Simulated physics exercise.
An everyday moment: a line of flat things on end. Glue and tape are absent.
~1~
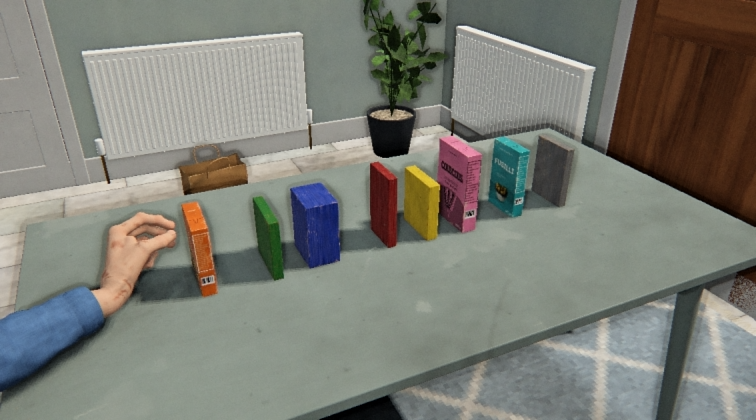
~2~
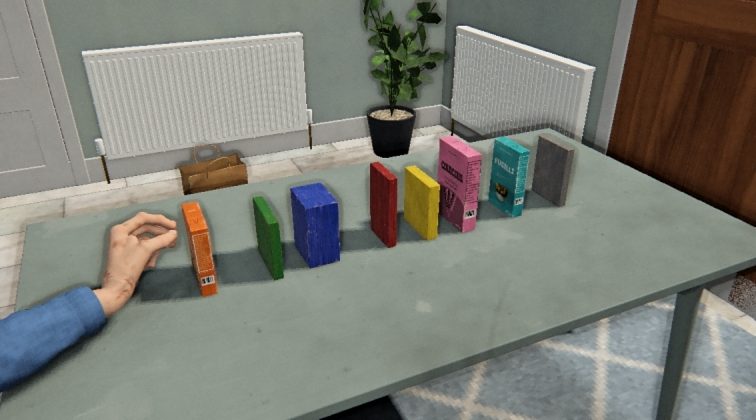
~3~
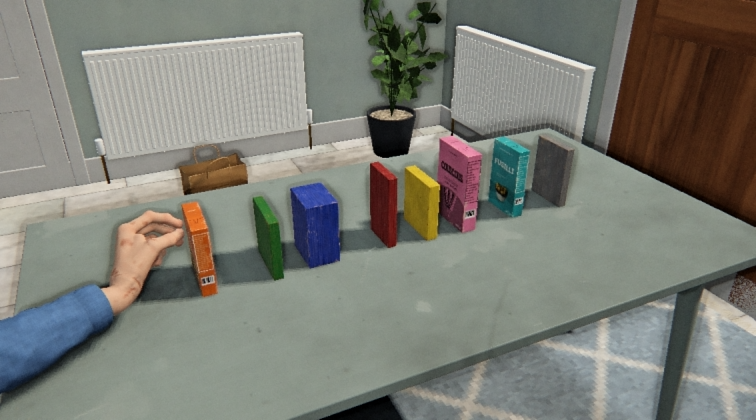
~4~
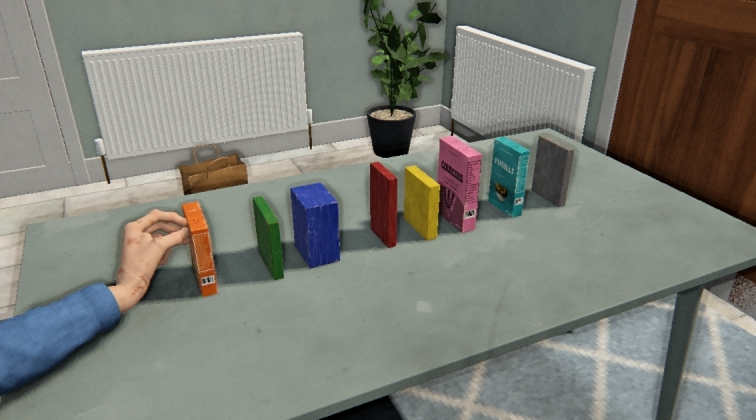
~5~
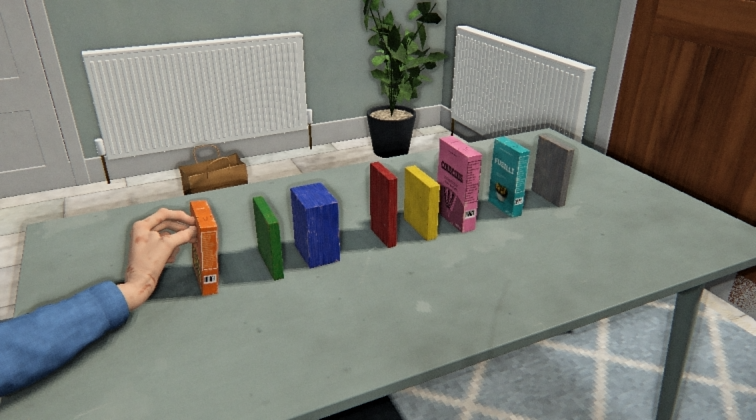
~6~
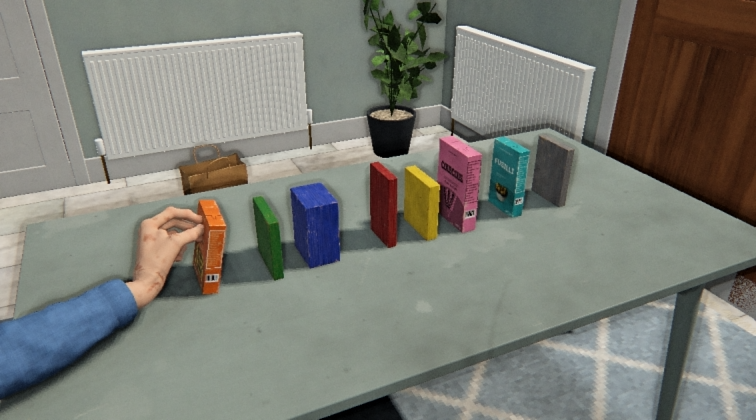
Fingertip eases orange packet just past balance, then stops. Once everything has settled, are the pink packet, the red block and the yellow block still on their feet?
Result: The pink packet looks set to remain standing. The red block looks set to remain standing. The yellow block looks set to remain standing.
Then, 0.20 s after the last picture, orange packet 40° over.
Then, 0.50 s after the last picture, orange packet 69° over; green block tipped 27° from how it was.
Then, 1.50 s after the last picture, orange packet 74° over; green block tipped 24° from how it was.
Then, 2.70 s after the last picture, orange packet 81° over; green block tipped 24° from how it was.
At rest, left askew, green block; the other 5 in place. Seen from the same camera at the end, pink packet near (457, 184), red block near (383, 205).
